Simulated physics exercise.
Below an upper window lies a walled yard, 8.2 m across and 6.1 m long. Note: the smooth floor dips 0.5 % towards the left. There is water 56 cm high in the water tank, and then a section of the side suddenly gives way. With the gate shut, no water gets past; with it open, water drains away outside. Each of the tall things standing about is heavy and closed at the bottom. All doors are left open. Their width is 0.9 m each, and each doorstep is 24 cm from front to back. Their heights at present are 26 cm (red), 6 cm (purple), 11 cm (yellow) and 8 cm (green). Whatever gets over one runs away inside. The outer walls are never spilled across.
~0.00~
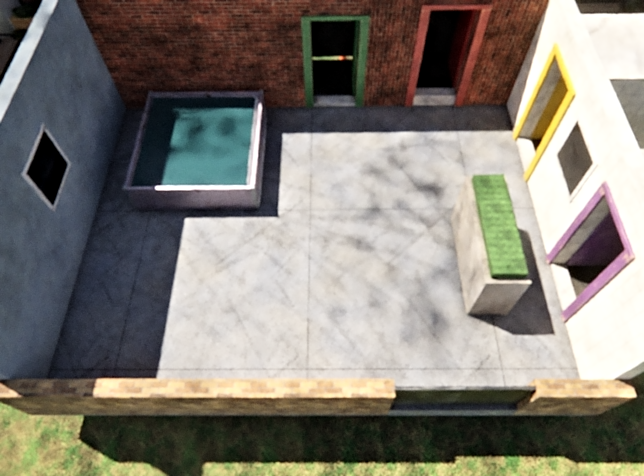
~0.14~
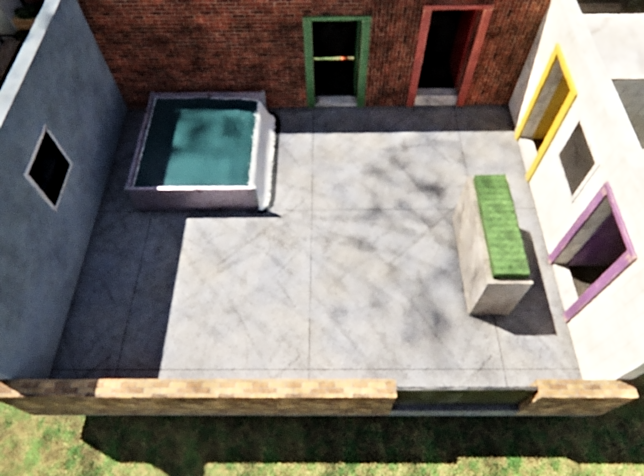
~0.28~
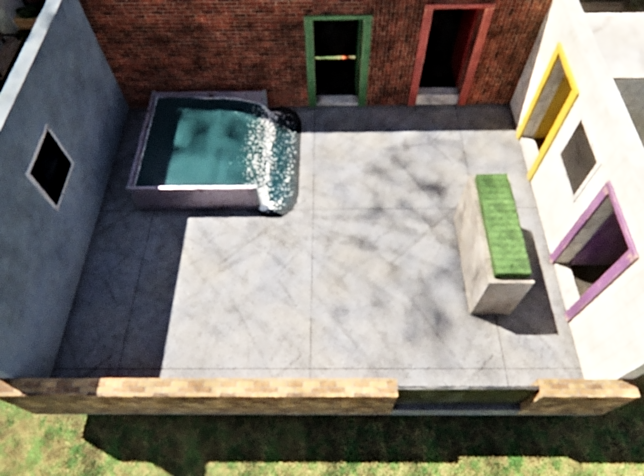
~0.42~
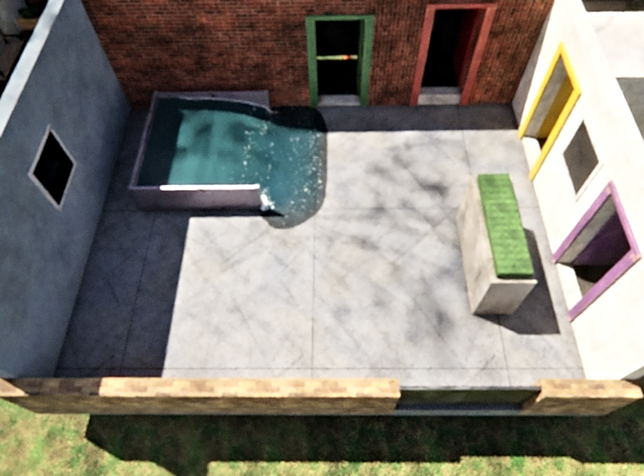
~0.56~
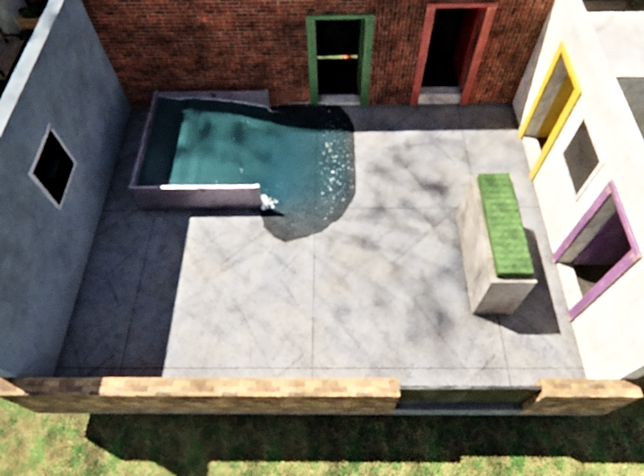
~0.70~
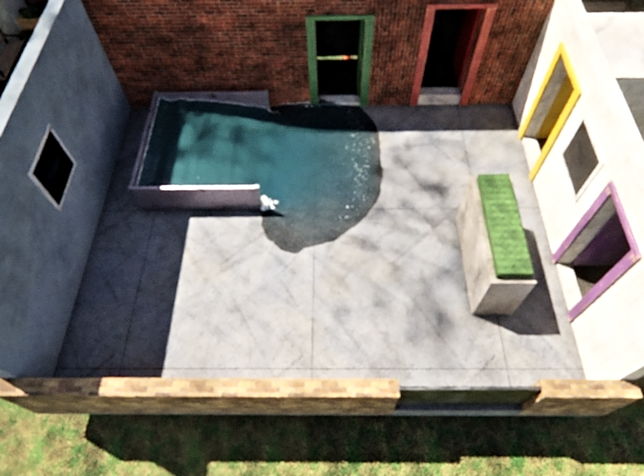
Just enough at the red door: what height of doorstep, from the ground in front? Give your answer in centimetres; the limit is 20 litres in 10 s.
Some 10 cm.
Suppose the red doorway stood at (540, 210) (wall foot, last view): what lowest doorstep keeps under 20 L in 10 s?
Roughly 17 cm.
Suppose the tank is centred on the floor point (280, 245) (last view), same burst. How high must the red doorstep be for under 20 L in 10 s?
In that case about 16 cm.
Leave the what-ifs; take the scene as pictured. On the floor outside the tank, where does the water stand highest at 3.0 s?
Near pixel (509, 108).
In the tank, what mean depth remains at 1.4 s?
I'd put it at some 32 centimetres on average.
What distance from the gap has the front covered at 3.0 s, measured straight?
The front is some 6.0 m out.
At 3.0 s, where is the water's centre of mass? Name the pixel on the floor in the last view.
I'd say around (354, 167).
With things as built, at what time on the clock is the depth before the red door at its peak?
Approximately 5.0 s.
After 1.4 s water covers 35 % of the floor, deepest (23 cm) near (276, 178); 5 cm at the red door, 0 litres in over its 26 cm doorstep.
After 3.0 s water covers 50 % of the floor, deepest (34 cm) near (509, 108); 12 cm at the red door, 0 litres in over its 26 cm doorstep.
After 10.0 s water covers 90 % of the floor, deepest (18 cm) near (61, 393); 5 cm at the red door, 0 litres in over its 26 cm doorstep.
At the red door as built, the water arrived by 1.3 s and peaked near 15 cm at 5.2 s.
Run again over the same 10 s with other heights there, 35 litres in over 8.5 cm, 13 litres over 11 cm. The limit of 20 litres is kept from about 10 cm up.
